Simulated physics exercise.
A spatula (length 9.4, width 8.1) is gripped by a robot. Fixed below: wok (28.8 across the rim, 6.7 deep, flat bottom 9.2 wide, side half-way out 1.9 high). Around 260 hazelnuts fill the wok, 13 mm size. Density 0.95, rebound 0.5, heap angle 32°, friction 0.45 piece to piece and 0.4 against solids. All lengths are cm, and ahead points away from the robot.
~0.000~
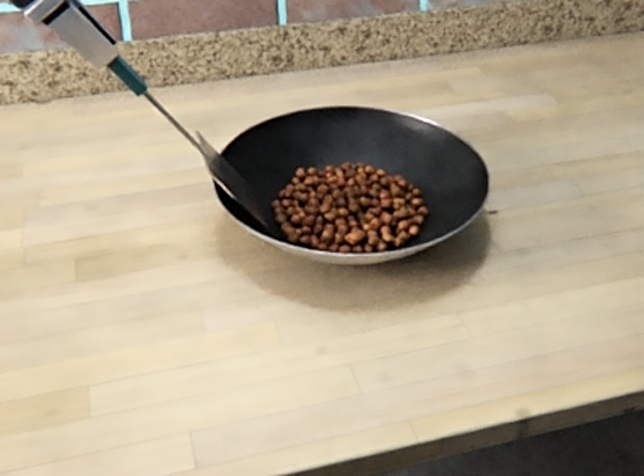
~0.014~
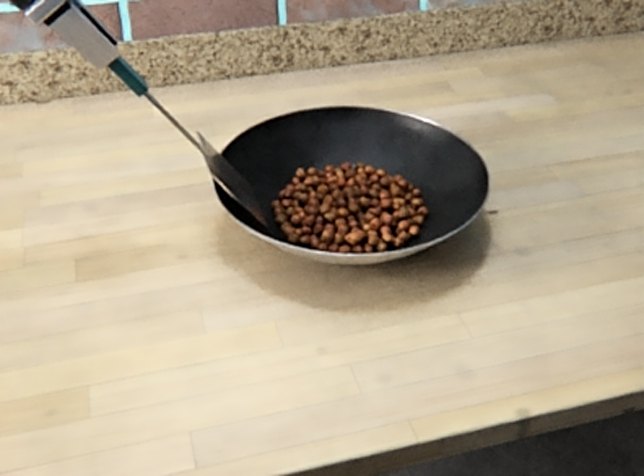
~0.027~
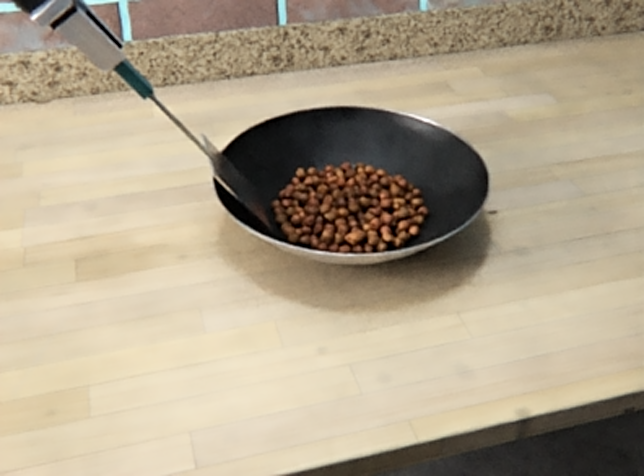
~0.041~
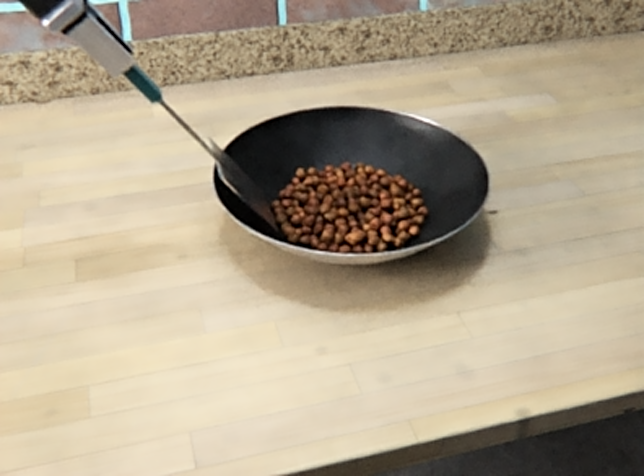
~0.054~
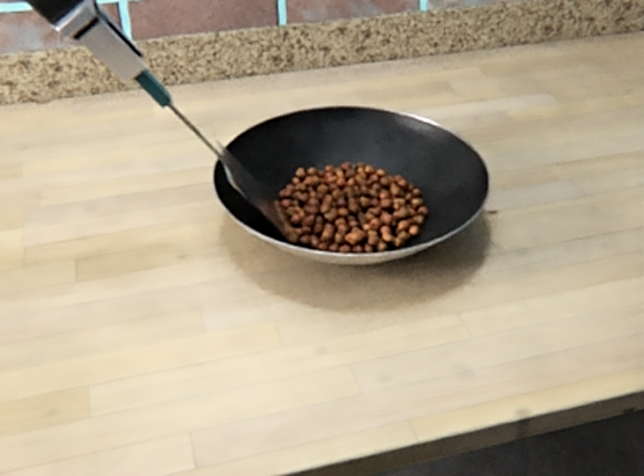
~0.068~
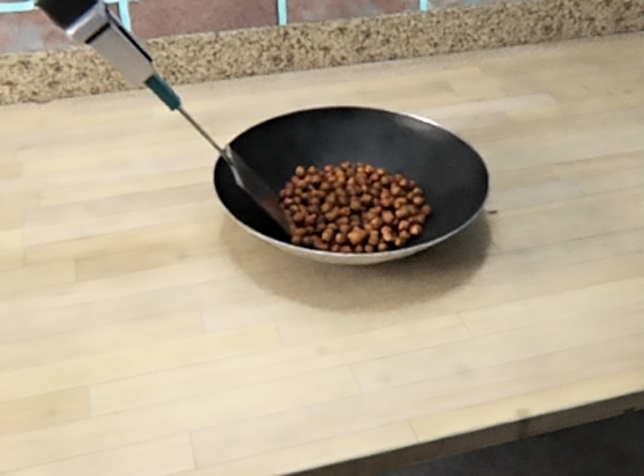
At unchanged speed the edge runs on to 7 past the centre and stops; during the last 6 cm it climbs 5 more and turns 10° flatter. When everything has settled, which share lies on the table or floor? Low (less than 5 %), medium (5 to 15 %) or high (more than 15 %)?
Share on the table or floor: Low (less than 5 %).
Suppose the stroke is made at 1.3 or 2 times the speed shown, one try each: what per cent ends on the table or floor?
Some 5 and 20 per cent.
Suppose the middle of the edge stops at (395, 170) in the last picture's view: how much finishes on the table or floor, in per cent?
Some 0 per cent.
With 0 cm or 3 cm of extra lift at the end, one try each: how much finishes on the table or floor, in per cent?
About 0 and 0 per cent.
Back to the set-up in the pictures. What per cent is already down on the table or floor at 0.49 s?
About 0 per cent.
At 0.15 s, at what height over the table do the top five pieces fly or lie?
Some 5 cm.
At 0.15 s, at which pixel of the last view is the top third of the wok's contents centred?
At about (389, 192).
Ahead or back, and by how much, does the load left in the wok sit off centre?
About 4.0 cm ahead.
After 0.15 s, sloping 56°, highest piece 6 above the table; 260 in the wok.
After 0.24 s, sloping 52°, highest piece 7 above the table; 260 in the wok.
After 0.49 s, sloping 46°, highest piece 8 above the table; 256 in the wok, 2 on the table or floor, 2 on the blade or in flight.
After 1.53 s, sloping 46°, highest piece 6 above the table; 256 in the wok, 4 on the table or floor.
At rest, 256 in the wok, 4 on the table or floor. That is 2 % on the table or floor.
